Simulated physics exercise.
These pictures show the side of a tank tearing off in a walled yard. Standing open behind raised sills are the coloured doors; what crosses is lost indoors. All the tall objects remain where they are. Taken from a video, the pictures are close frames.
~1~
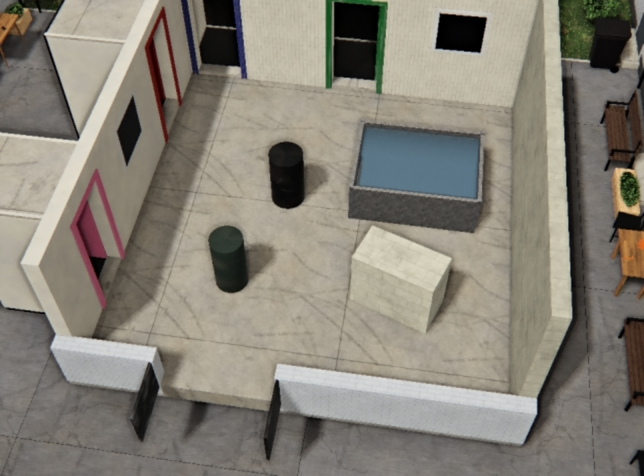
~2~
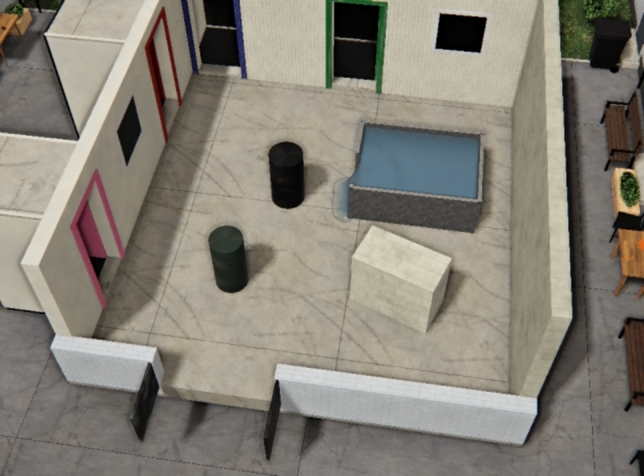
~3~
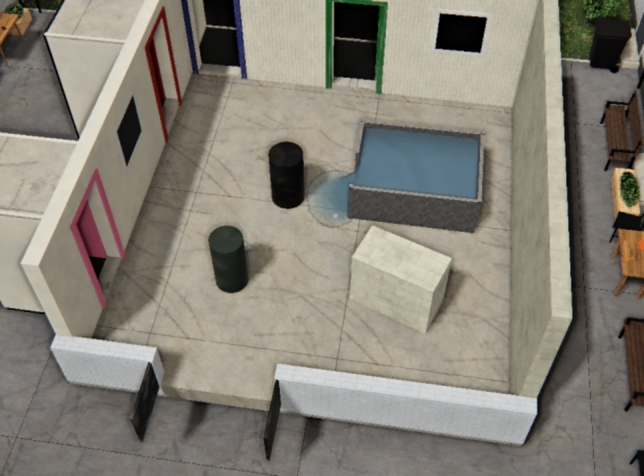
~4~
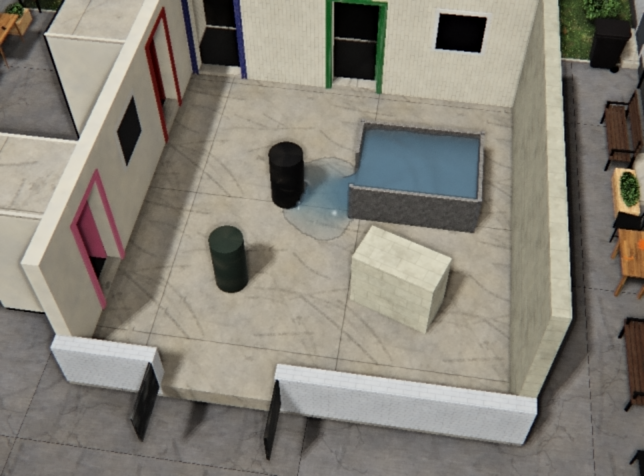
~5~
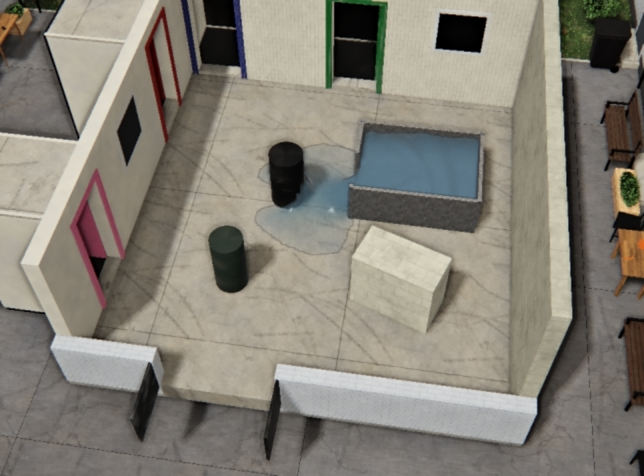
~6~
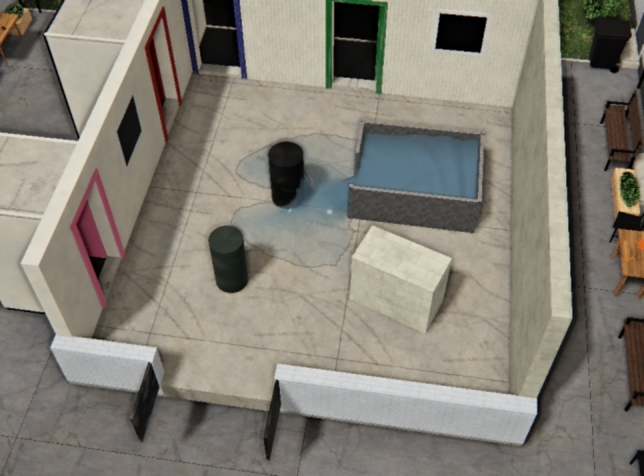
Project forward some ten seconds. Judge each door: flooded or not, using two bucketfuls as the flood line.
At the end, the red door doesn't get too much water coming through, the pink door gets too much water coming through, the green door doesn't get too much water coming through, the blue door gets too much water coming through.
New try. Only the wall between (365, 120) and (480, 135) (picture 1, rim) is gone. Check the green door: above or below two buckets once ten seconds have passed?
In that case green beats the mark.
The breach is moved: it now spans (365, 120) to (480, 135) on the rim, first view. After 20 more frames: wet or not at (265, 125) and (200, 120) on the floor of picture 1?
In the order asked, I get drenched for the first and drenched for the second.
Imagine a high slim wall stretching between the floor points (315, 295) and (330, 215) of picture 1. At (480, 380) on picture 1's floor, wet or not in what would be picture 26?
Answer: That point is left unsoaked.
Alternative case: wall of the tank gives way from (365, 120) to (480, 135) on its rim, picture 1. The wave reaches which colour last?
Latest of all is the pink door.
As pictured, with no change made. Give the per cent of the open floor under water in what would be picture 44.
I reckon around 70 %.
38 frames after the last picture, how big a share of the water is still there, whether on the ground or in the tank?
I make it around 84 per cent.
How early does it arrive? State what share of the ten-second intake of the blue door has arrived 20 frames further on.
Close to 60 %.
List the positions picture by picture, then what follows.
The first picture shows still water in the water tank at (418, 162).
In the second picture, the front is at (347, 219), out from the gap at (355, 191).
In the third picture, the front is at (313, 187), out from the gap at (355, 192).
In the fourth picture, water pours out at (355, 192) and has run to a hidden place.
In the fifth picture, the front is at (264, 171), out from the gap at (355, 192).
In the sixth picture, the front is at (243, 164), out from the gap at (355, 192).
A moment on, water covers 25 % of the floor; the red door wet at the sill, nothing in, the pink door not reached, the green door not reached, the blue door not reached.
Next, water covers 50 % of the floor; the red door wet at the sill, nothing in, the pink door under two buckets in, the green door not reached, the blue door wet at the sill, nothing in.
Then, water covers 55 % of the floor; the red door wet at the sill, nothing in, the pink door over two buckets in, the green door wet at the sill, nothing in, the blue door over two buckets in.
Later, water covers 70 % of the floor; the red door wet at the sill, nothing in, the pink door over two buckets in, the green door wet at the sill, nothing in, the blue door over two buckets in.
In the end, water covers 85 % of the floor; the red door wet at the sill, nothing in, the pink door far over two buckets in, the green door wet at the sill, nothing in, the blue door over two buckets in.
